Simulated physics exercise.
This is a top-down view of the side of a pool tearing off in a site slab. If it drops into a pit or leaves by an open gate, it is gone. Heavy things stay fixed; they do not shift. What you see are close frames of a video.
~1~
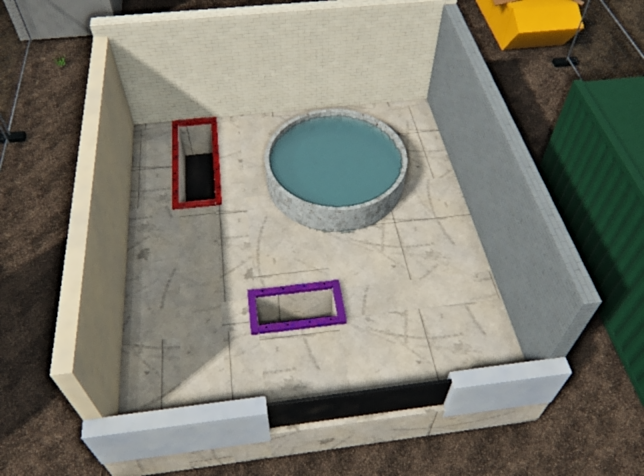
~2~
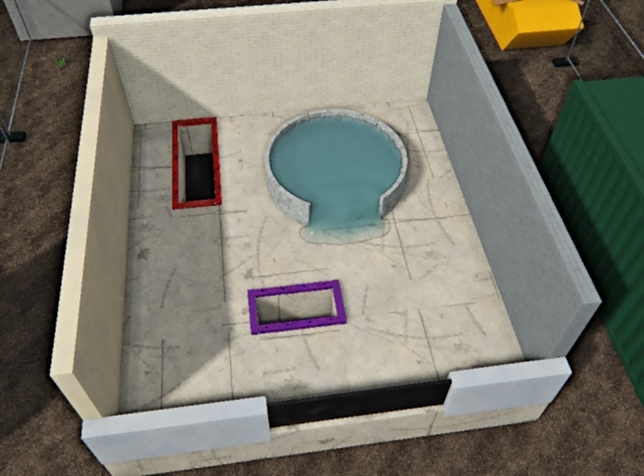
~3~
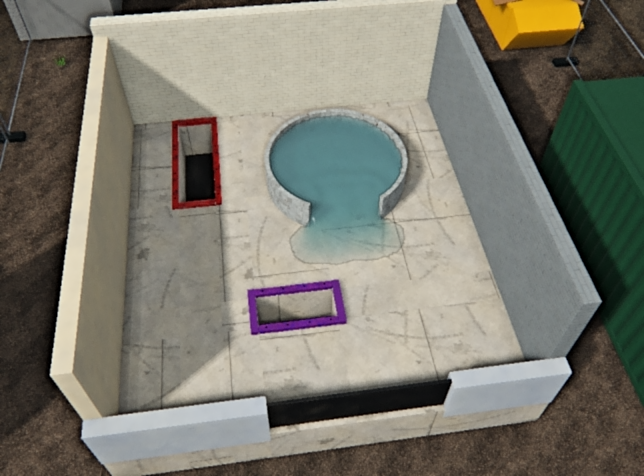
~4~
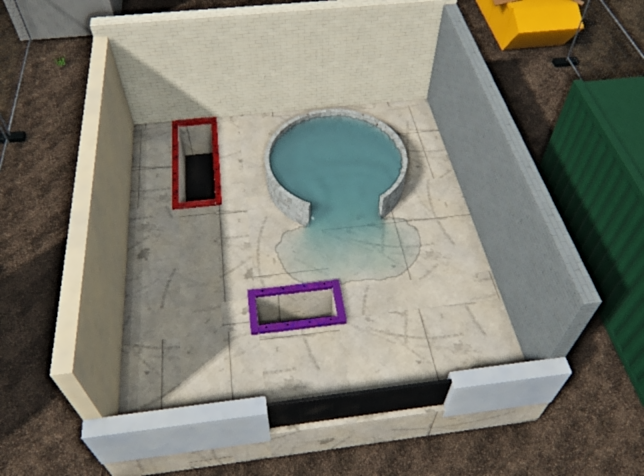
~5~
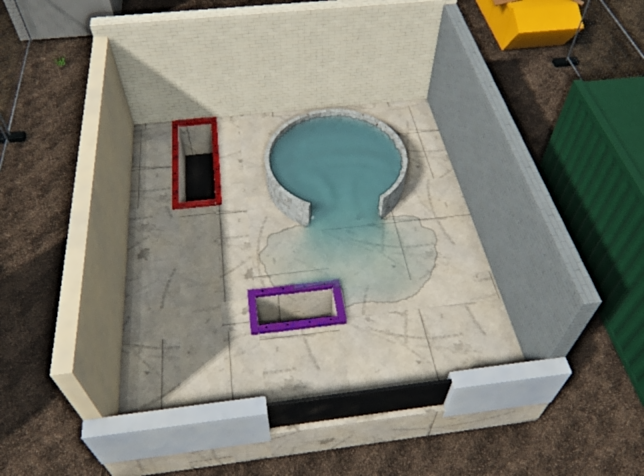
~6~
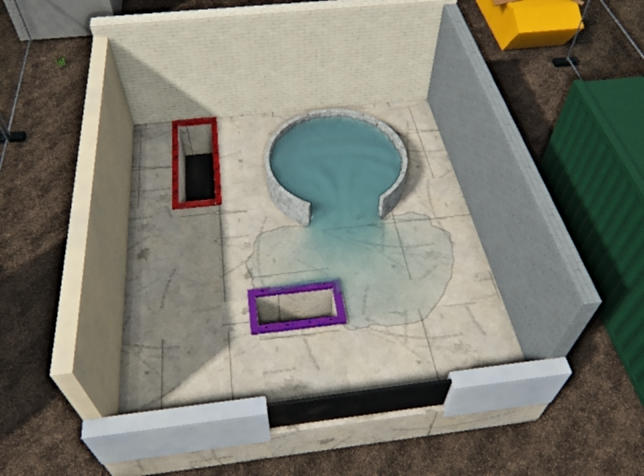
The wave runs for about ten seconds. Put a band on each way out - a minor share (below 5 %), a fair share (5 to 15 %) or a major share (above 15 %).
Outcome: The gate lands in the bottom band - below five per cent; the purple pit lands in the middle band - five to fifteen per cent; the red pit lands in the bottom band - below five per cent.
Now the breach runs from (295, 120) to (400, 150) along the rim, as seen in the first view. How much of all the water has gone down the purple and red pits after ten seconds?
The purple pit gets 0 per cent and the red pit 20 per cent.
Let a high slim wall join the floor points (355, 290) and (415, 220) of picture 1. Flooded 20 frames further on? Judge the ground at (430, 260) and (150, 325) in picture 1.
Going in order, I'd say kept out of it and drenched.
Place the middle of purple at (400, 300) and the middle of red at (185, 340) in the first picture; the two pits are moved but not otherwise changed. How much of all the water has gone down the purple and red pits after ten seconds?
Purple: 20 %; red: 12 %.
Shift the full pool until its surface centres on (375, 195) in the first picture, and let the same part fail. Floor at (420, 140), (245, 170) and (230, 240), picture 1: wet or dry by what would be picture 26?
Spot one unwetted, spot two unwetted, spot three unwetted.
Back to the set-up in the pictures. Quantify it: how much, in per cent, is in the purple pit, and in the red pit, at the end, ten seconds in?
In the order asked, roughly 10 and 2 percent.
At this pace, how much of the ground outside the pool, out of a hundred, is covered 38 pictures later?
Roughly 80 percent, I'd say.
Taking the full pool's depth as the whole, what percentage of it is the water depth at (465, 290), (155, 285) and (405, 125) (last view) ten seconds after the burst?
I'd say around 12 per cent, then 12 per cent, then 16 per cent.
A moment on, water covers 30 % of the floor; the gate 0 %, the purple pit 3 %, the red pit 0 %.
Next, water covers 40 % of the floor; the gate 0 %, the purple pit 6 %, the red pit 0 %.
Then, water covers 50 % of the floor; the gate 0 %, the purple pit 9 %, the red pit 0 %.
Later, water covers 80 % of the floor; the gate 0 %, the purple pit 10 %, the red pit 0 %.
In the end, water covers 95 % of the floor; the gate 0 %, the purple pit 11 %, the red pit 1 %.
